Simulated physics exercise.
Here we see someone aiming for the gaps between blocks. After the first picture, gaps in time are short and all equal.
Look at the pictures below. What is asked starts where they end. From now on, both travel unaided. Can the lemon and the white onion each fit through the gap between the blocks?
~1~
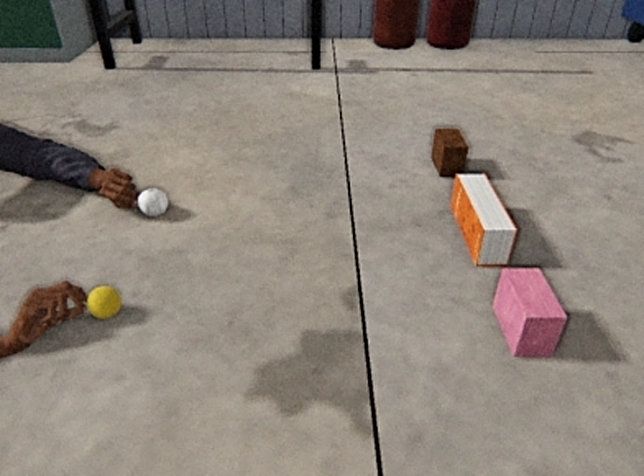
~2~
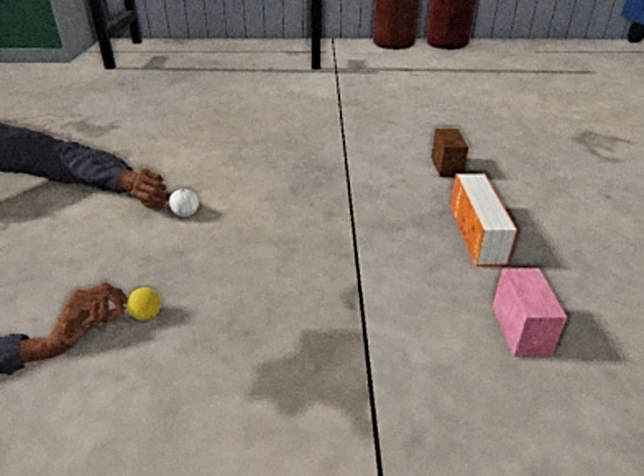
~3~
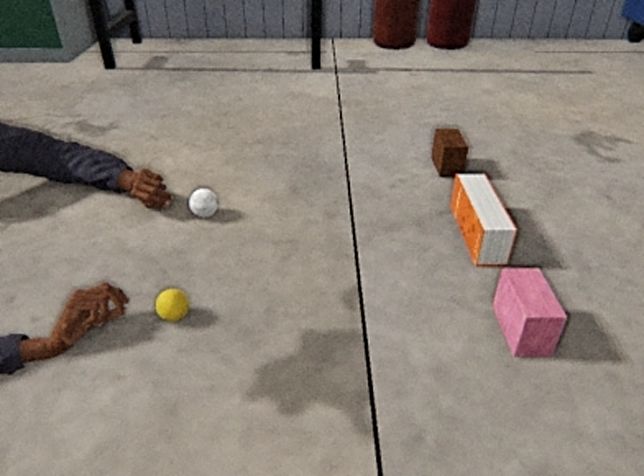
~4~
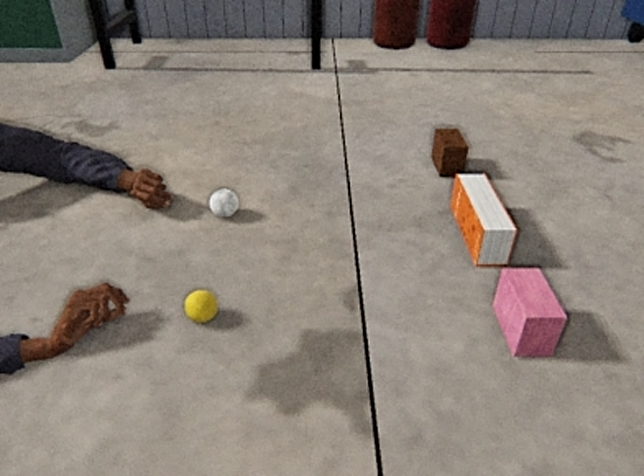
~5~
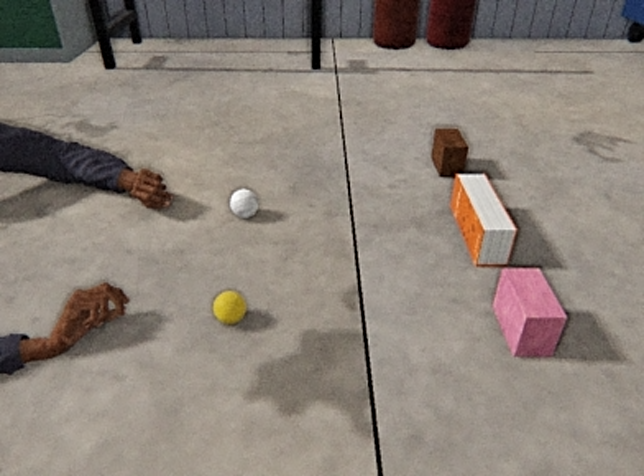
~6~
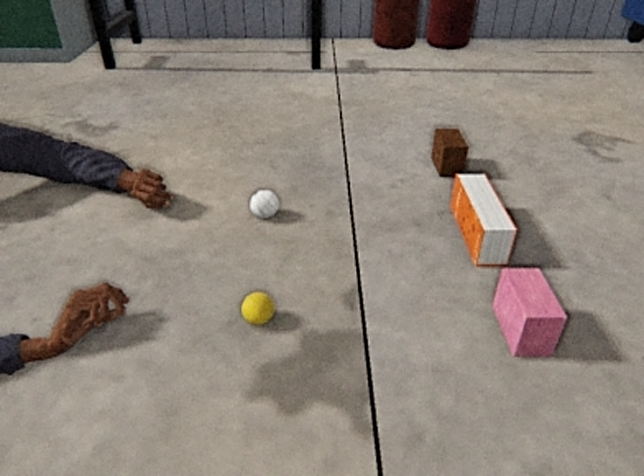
Lemon: No; white onion: No.
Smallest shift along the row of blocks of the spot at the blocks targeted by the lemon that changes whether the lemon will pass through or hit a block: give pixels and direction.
Shift: 32 px, direction up.
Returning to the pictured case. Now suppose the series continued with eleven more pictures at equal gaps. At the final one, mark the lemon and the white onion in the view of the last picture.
Lemon: (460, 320); white onion: (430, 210).
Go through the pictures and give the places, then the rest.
Lemon (104, 302) under the hand; white onion (153, 202) under the hand; orange book (480, 217), in the first picture.
Lemon (144, 304); white onion (184, 203), in the second picture.
Lemon (173, 306); white onion (204, 203), in the third picture.
Lemon (201, 306); white onion (224, 203), in the fourth picture.
Lemon (230, 308); white onion (244, 204), in the fifth picture.
Lemon (259, 309); white onion (264, 204); brown brick (449, 152), in the sixth picture.
Then, 0.40 s later than the last frame, lemon coming back near (468, 320); white onion coming back near (439, 206).
When it is over, the lemon bounces off; the white onion bounces off.
